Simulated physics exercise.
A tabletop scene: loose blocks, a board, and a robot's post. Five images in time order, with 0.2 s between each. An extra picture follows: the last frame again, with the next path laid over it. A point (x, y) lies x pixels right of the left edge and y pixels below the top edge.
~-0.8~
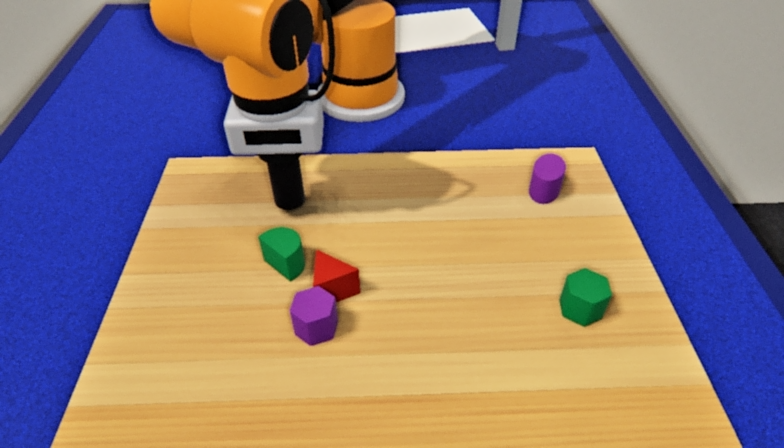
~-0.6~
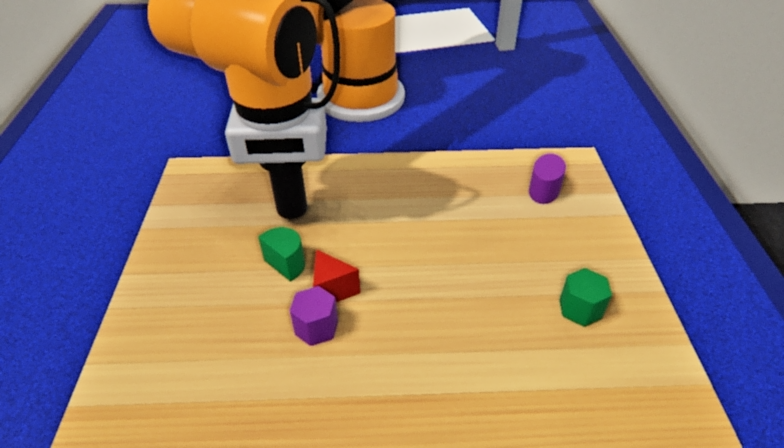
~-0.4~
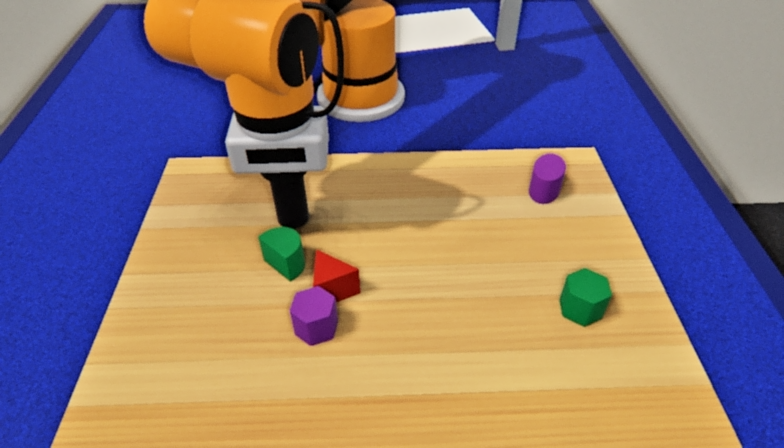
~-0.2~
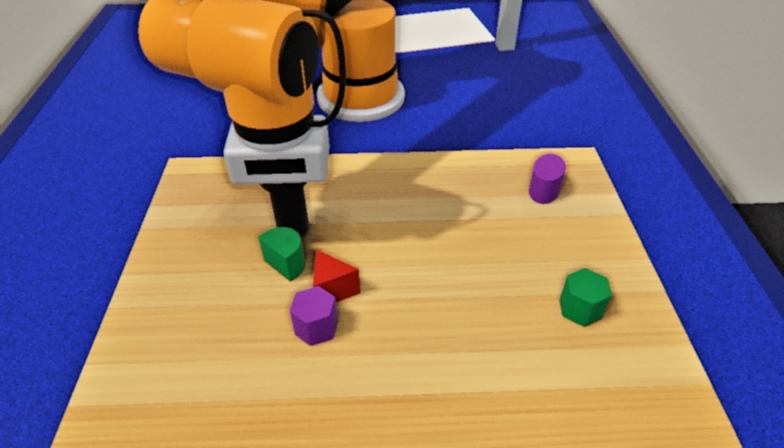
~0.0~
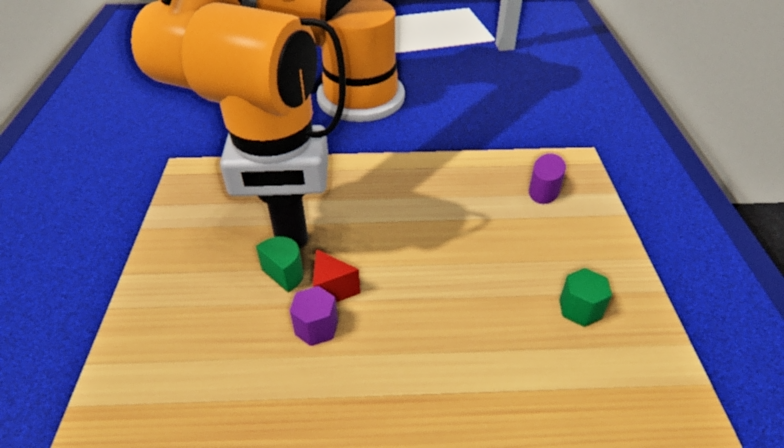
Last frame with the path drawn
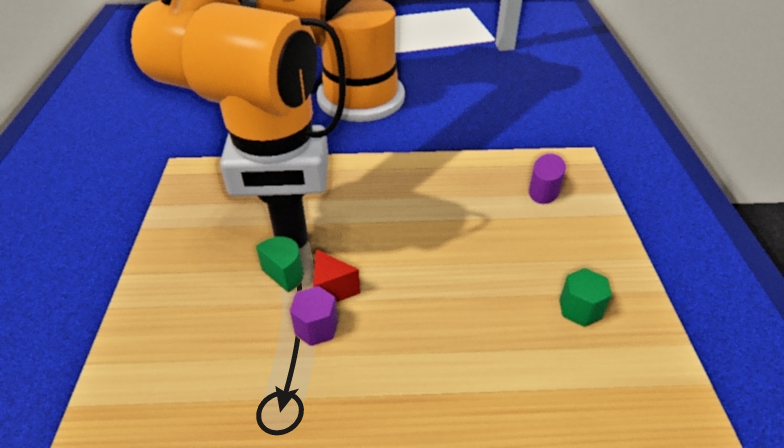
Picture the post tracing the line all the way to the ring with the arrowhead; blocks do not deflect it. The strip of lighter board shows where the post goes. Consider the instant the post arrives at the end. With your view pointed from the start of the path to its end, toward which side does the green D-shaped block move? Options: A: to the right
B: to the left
A - to the right.
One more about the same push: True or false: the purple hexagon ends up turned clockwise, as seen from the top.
The statement is incorrect.
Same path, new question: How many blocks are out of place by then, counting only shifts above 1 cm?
That push would leave two blocks displaced by more than about 1 cm.
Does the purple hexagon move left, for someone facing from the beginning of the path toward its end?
Yes - that is the case.
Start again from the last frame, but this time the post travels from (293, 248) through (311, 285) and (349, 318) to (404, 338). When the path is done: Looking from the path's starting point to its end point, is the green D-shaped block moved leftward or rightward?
The right-hand side.
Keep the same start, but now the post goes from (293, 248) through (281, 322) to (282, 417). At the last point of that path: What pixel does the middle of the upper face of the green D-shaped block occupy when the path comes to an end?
Close to (230, 423).
Drawn move, from (293, 248) through (300, 319) to (280, 413).
On the path given first. One third of the way, post (298, 285); green D-shaped block (268, 295), turned 50° clockwise.
Two thirds of the way, post (294, 339); green D-shaped block (244, 332); purple hexagon (330, 338), turned 65° anticlockwise.
At the end, post (278, 405); green D-shaped block (242, 334), turned 140° clockwise; purple hexagon (332, 340), turned 70° anticlockwise; red triangular block still.
